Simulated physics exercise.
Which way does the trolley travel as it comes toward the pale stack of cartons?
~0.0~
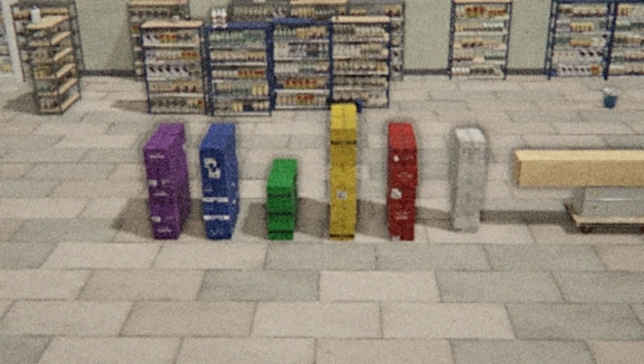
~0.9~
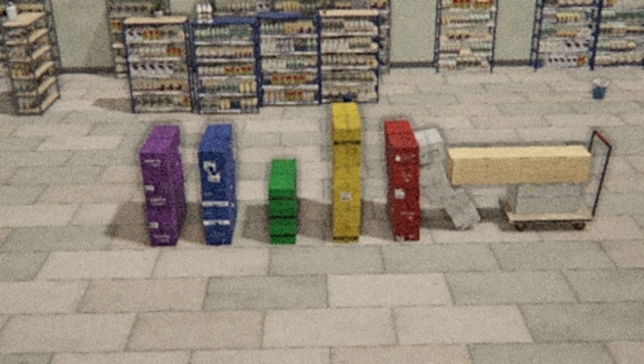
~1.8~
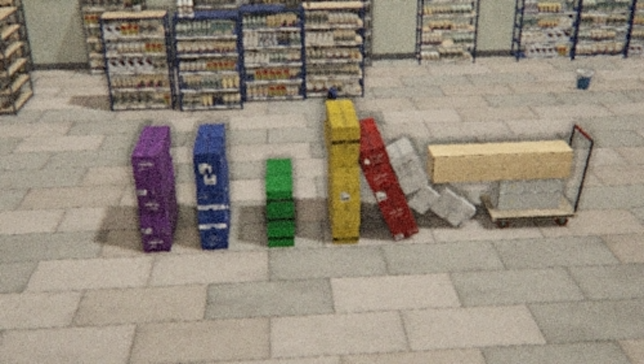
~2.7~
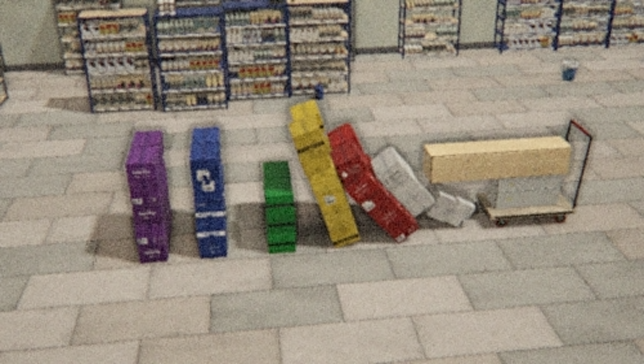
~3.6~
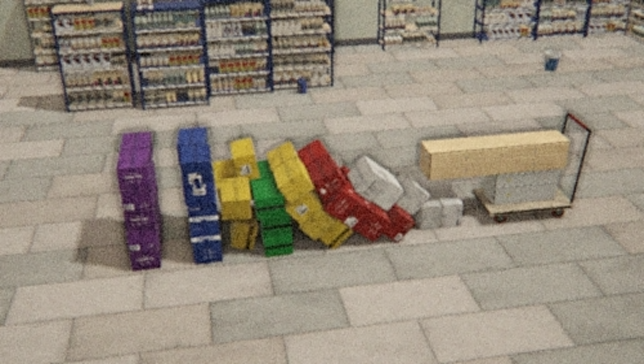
The trolley rolls to the left, toward the row of stacked cartons.
